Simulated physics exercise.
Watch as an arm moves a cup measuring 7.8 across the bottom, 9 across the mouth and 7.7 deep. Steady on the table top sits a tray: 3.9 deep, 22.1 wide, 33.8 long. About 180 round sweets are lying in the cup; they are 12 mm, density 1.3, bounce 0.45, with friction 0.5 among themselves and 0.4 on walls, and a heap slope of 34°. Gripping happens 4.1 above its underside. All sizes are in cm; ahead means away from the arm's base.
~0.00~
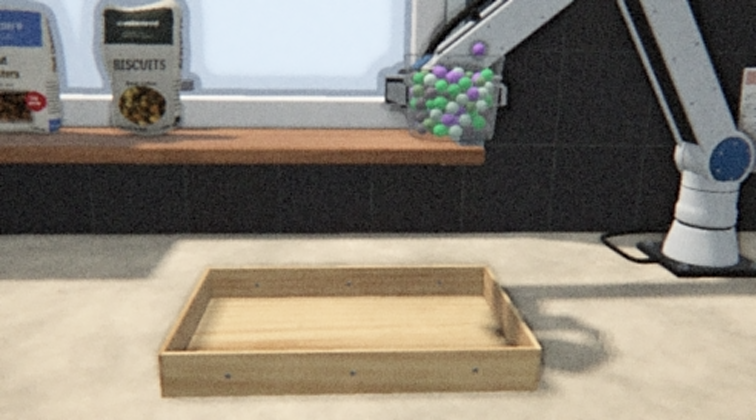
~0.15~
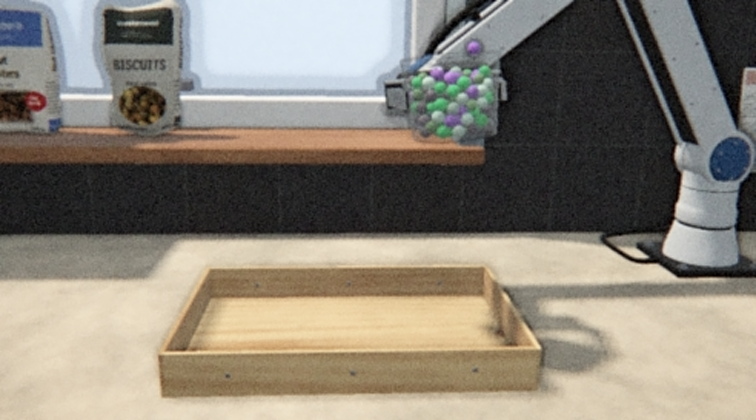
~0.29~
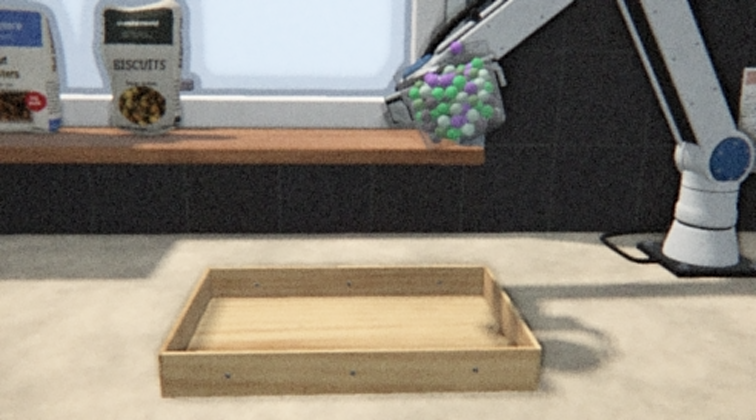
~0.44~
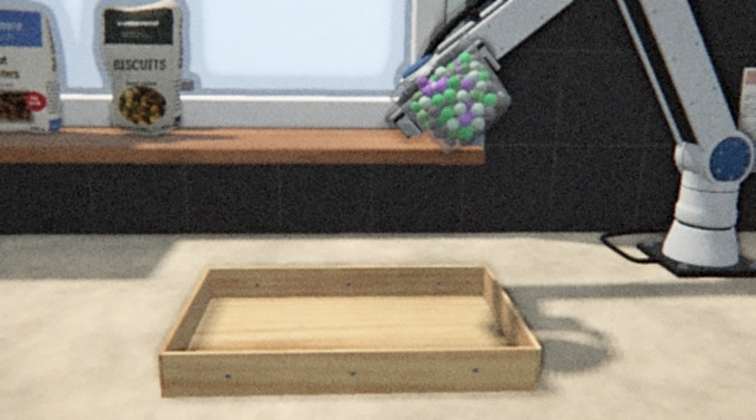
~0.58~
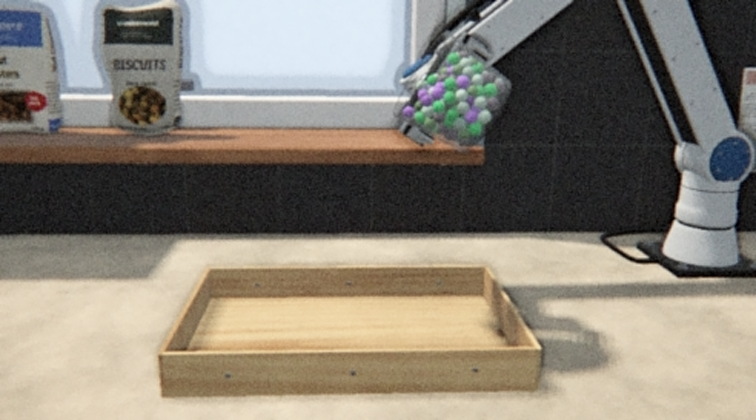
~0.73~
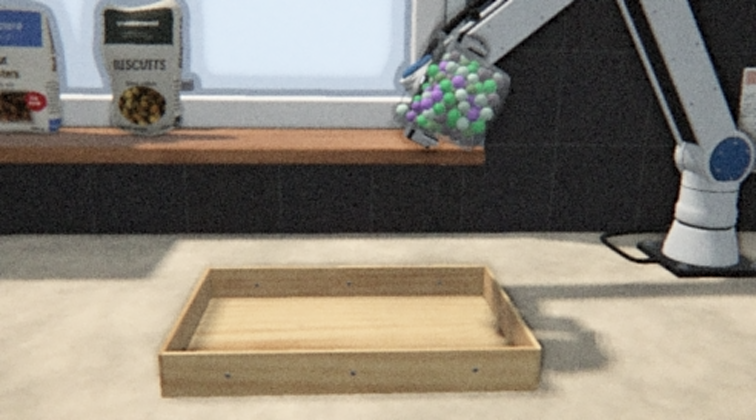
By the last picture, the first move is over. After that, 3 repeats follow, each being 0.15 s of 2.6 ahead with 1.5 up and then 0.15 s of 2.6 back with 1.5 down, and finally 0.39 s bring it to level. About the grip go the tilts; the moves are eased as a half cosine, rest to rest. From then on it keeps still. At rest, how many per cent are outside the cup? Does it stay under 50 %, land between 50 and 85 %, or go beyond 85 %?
It stays under 50 %.
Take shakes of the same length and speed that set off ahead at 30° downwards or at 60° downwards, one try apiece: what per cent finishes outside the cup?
It comes to around 10 per cent on the first try and around 5 per cent on the second.
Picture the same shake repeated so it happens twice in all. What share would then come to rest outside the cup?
It would then be around 20 per cent.
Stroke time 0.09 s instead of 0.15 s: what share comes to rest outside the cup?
The share would be near 70 %.
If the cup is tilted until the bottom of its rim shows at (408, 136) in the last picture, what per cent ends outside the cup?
Close to 80 in a hundred.
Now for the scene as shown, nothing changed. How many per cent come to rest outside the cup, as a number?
Estimate: About 25 %.
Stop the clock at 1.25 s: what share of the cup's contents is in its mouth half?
Something like 50 percent sits in that half.
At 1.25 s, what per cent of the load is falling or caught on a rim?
I'd put it near 3 per cent.
After 1.25 s, tilted 64° forward, highest piece 28 above the table; 152 in the cup, 21 in the tray, 5 in flight or on a rim.
After 1.76 s, tilted 48° forward, highest piece 27 above the table; 132 in the cup, 45 in the tray, 1 in flight or on a rim.
After 2.22 s, level, highest piece 29 above the table; 131 in the cup, 47 in the tray.
After 3.27 s, level, highest piece 29 above the table; 131 in the cup, 47 in the tray.
At rest, 131 in the cup, 47 in the tray. That is 26 % outside the cup.
